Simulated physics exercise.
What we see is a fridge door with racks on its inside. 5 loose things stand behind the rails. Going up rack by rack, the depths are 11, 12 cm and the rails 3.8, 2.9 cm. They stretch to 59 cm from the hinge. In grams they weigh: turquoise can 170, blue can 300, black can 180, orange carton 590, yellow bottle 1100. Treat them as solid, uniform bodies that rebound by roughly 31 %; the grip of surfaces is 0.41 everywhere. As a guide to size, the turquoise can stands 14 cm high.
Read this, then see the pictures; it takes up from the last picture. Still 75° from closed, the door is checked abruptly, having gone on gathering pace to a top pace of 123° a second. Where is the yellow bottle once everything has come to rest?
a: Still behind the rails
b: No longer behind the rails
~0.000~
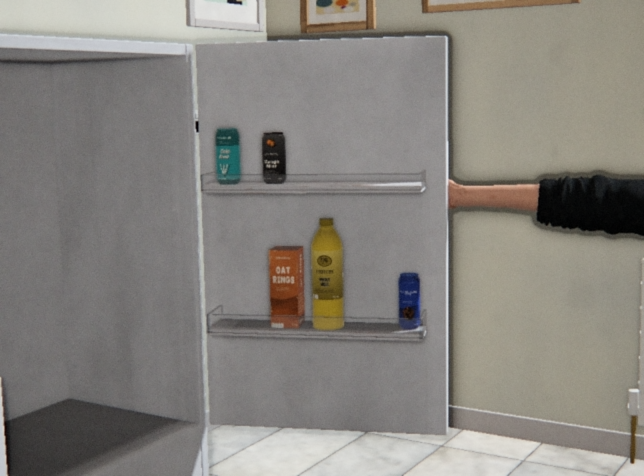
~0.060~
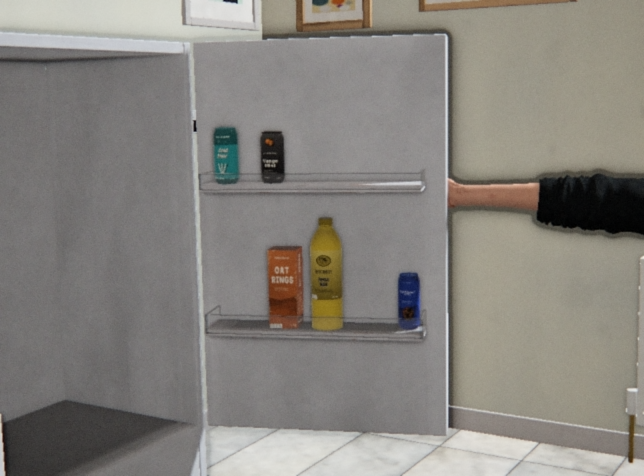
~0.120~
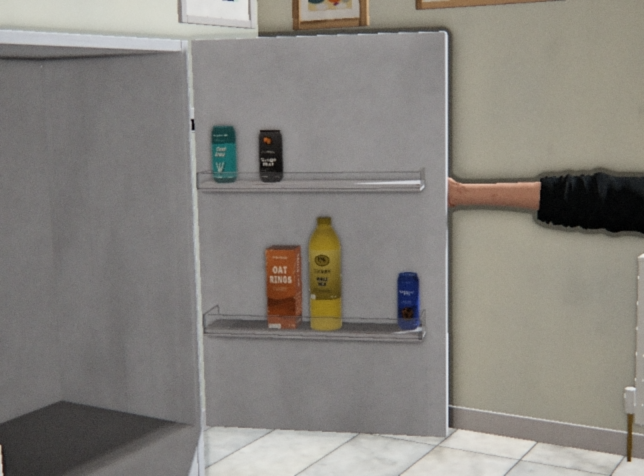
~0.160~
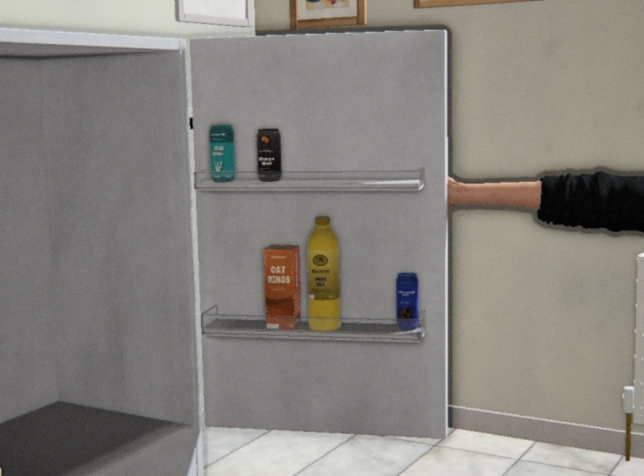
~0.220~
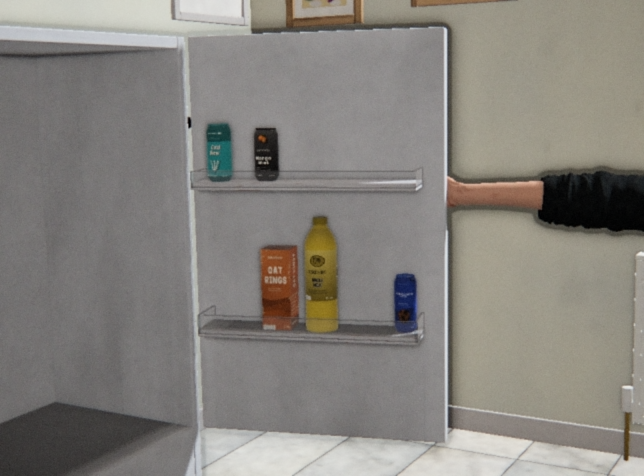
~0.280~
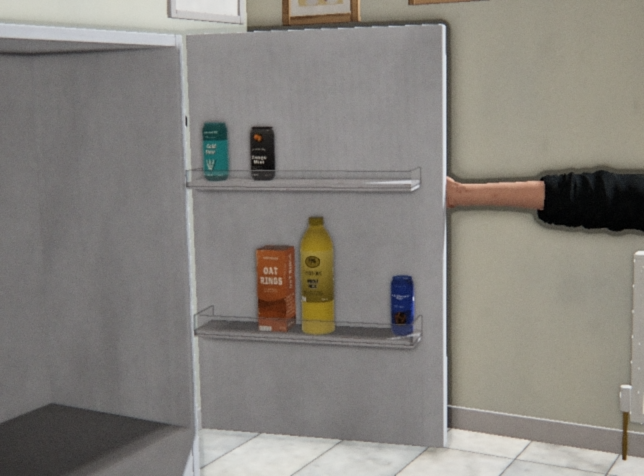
(b) No longer behind the rails.
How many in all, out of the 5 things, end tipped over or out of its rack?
Tally: 2.
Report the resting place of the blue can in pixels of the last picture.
I'd put it at around (317, 334).
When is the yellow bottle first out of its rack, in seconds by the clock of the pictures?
I'd say around the 0.8 s mark.
After 0.58 s, open by 75°.
After 0.98 s, open by 75°; yellow bottle now out of its rack; blue can on its side; black can moved 2 cm.
After 1.28 s, open by 75°; blue can 61° off upright; black can moved 2 cm.
In the end (3.6 s), out of its rack, yellow bottle; toppled behind the rails, blue can; the other 3 under 5 cm from the start.
